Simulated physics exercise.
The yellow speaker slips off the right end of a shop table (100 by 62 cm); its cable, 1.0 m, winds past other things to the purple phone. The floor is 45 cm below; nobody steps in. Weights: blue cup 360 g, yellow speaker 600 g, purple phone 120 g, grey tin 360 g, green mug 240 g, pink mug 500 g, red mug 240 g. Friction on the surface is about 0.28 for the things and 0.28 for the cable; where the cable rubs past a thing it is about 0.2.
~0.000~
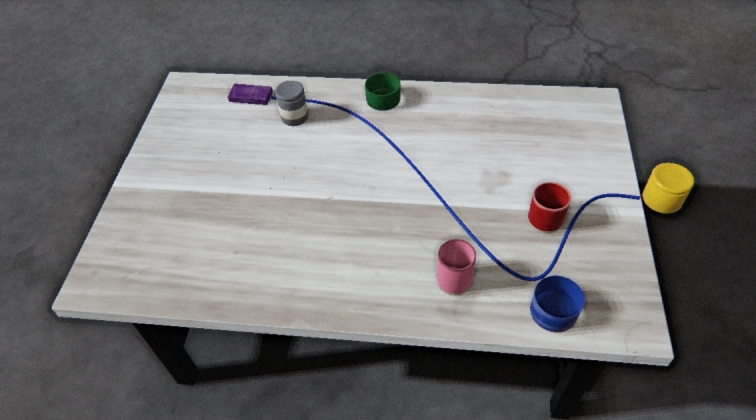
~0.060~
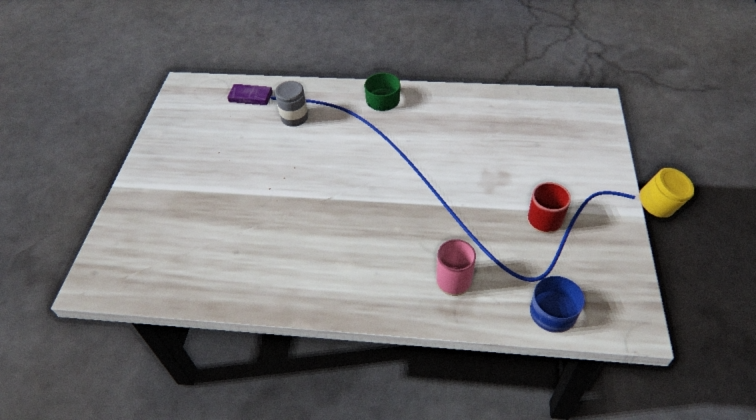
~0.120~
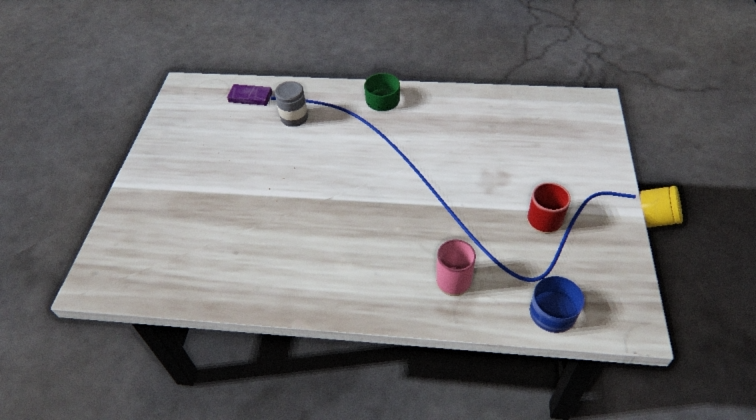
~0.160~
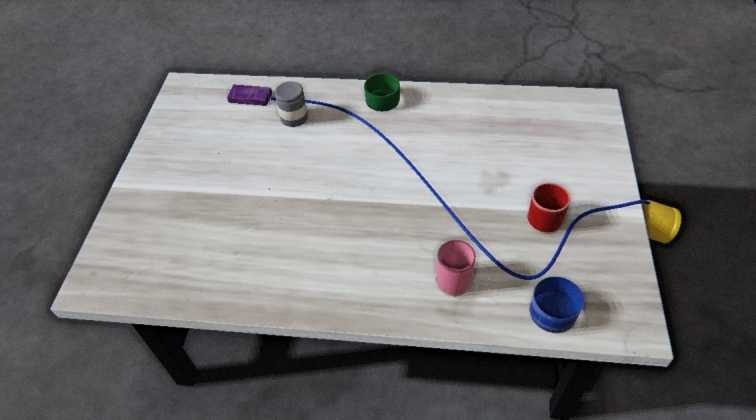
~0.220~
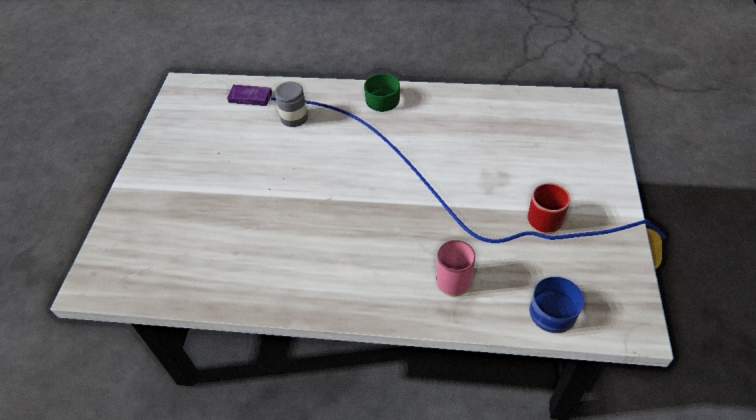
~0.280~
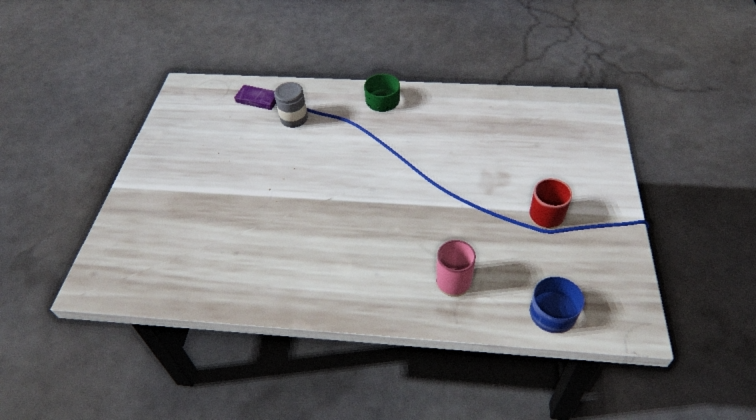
A yellow cylinder at the right edge of a pale wooden table, seen from above by a still camera over a grey floor, tips outward and drops out of sight below the edge. A blue cable crosses from a purple phone and grey tin at upper left, past green, pink, red and blue cups. Its slack pulls straighter against the red mug, nudging it slightly, and the phone shifts a little right.
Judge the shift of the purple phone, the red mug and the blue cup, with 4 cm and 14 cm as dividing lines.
The purple phone ends far away, the red mug reaches the top band, the blue cup hardly moves.
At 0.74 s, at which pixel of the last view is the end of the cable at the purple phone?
Near (416, 150).
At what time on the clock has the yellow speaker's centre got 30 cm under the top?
About: 0.32 s.
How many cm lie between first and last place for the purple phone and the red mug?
About: Purple phone 35 cm, red mug 30 cm.
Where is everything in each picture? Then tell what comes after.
The first frame shows purple phone (250, 91); red mug (552, 196); blue cup (559, 296); cable runs through (589, 202) (449, 209) (394, 145) (321, 103).
The second frame shows yellow speaker (672, 182); cable runs through (587, 201) (449, 209) (321, 103).
The third frame shows yellow speaker (662, 207); cable runs through (586, 201) (448, 209) (321, 103).
The fourth frame shows yellow speaker (656, 221); cable runs through (602, 209) (448, 209) (321, 103).
The fifth frame shows yellow speaker (643, 250); cable runs through (449, 210) (320, 105).
The sixth frame shows purple phone (257, 94); red mug (553, 192); blue cup (559, 297); cable runs through (598, 226) (483, 210) (403, 159) (325, 115).
After 0.5 s, the cable's tail end at (384, 135); purple phone 29 cm off its start, red mug 21 cm off its start, grey tin 7 cm off its start.
After 0.7 s, the cable's tail end at (416, 150); purple phone 36 cm off its start, red mug 28 cm off its start, grey tin 7 cm off its start.
After 1.0 s, the cable's tail end at (417, 150); purple phone 36 cm off its start at (403, 133), red mug 28 cm off its start at (593, 96), grey tin 7 cm off its start at (305, 109).
After 1.2 s, the cable's tail end at (417, 150); purple phone 36 cm off its start, red mug 28 cm off its start, grey tin 7 cm off its start.
After 2.4 s, the cable's tail end at (417, 150); purple phone 36 cm off its start at (403, 133), red mug 28 cm off its start at (593, 96), blue cup 0 cm off its start at (559, 298), grey tin 7 cm off its start at (305, 109).
